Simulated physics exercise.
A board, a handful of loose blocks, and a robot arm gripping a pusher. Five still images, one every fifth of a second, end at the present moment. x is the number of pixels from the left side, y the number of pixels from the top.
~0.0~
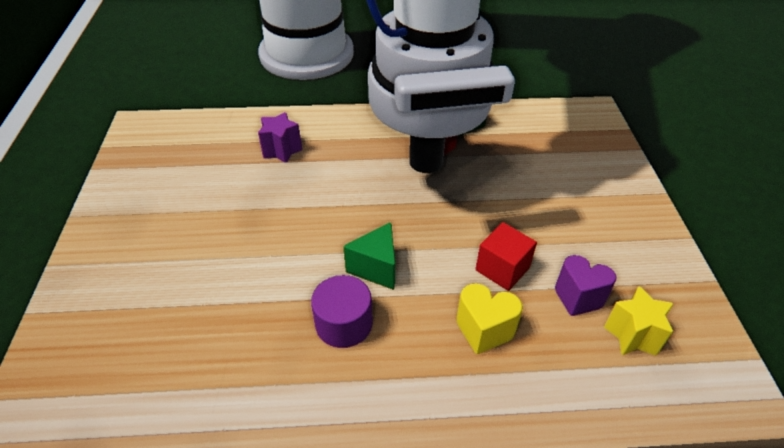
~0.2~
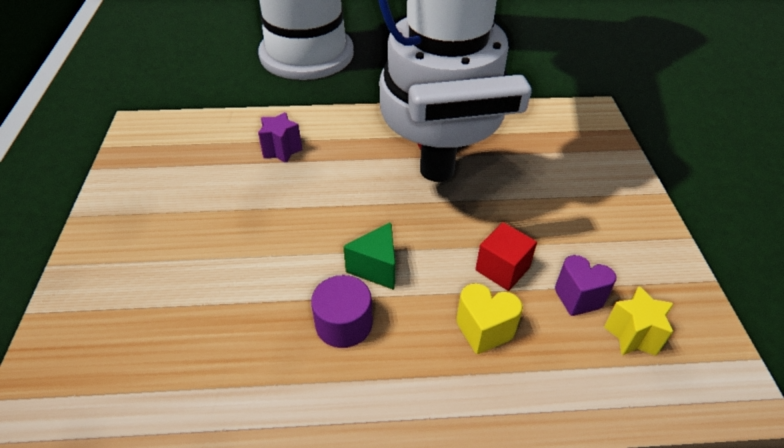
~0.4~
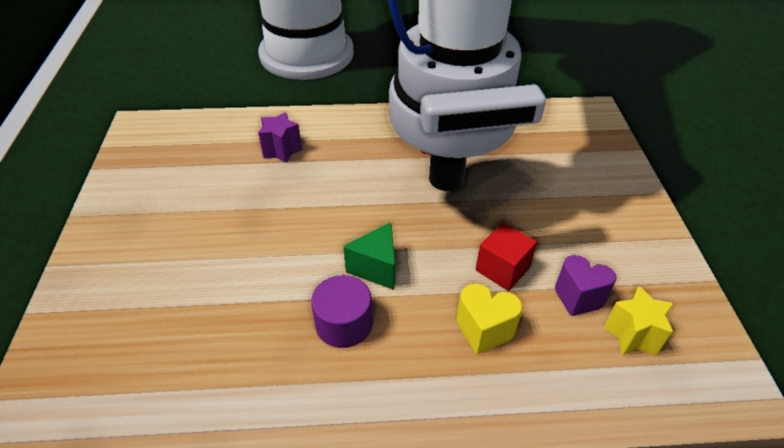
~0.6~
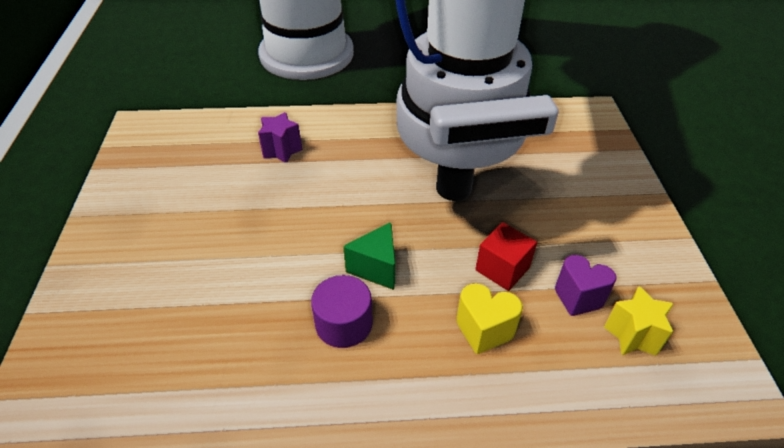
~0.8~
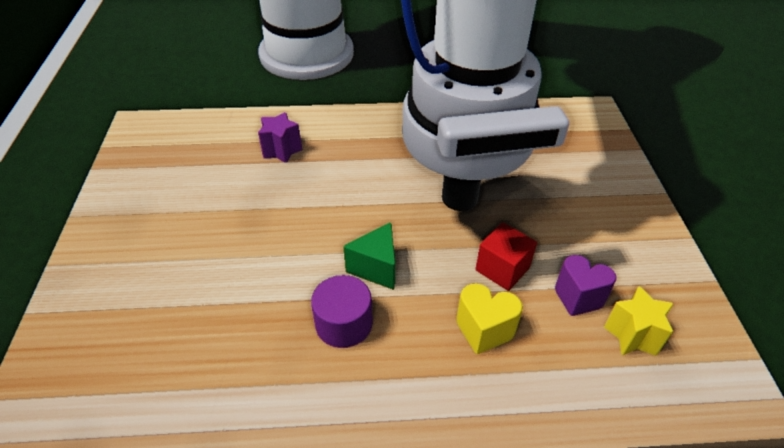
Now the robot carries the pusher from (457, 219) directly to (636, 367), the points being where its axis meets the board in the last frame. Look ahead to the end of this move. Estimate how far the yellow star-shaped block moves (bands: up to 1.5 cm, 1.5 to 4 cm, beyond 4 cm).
The yellow star-shaped block ends up a moderate distance away, 1.5 to 4 cm.
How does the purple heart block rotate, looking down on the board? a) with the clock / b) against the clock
I choose b.
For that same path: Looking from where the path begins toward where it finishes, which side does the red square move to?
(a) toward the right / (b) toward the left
a (toward the right)
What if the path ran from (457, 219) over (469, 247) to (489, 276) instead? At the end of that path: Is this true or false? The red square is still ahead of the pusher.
That claim is true.
The first path, step by step. One third of the way, pusher at (513, 242); red square at (536, 266), turned 30° clockwise.
Two thirds of the way, pusher at (575, 292); red square at (575, 322), turned 75° clockwise; purple heart block at (615, 277).
At the end, pusher at (648, 349); yellow heart block still; red square at (580, 335), turned 100° clockwise; purple heart block at (622, 281), turned 35° anticlockwise; yellow star-shaped block at (674, 319), turned 25° anticlockwise.
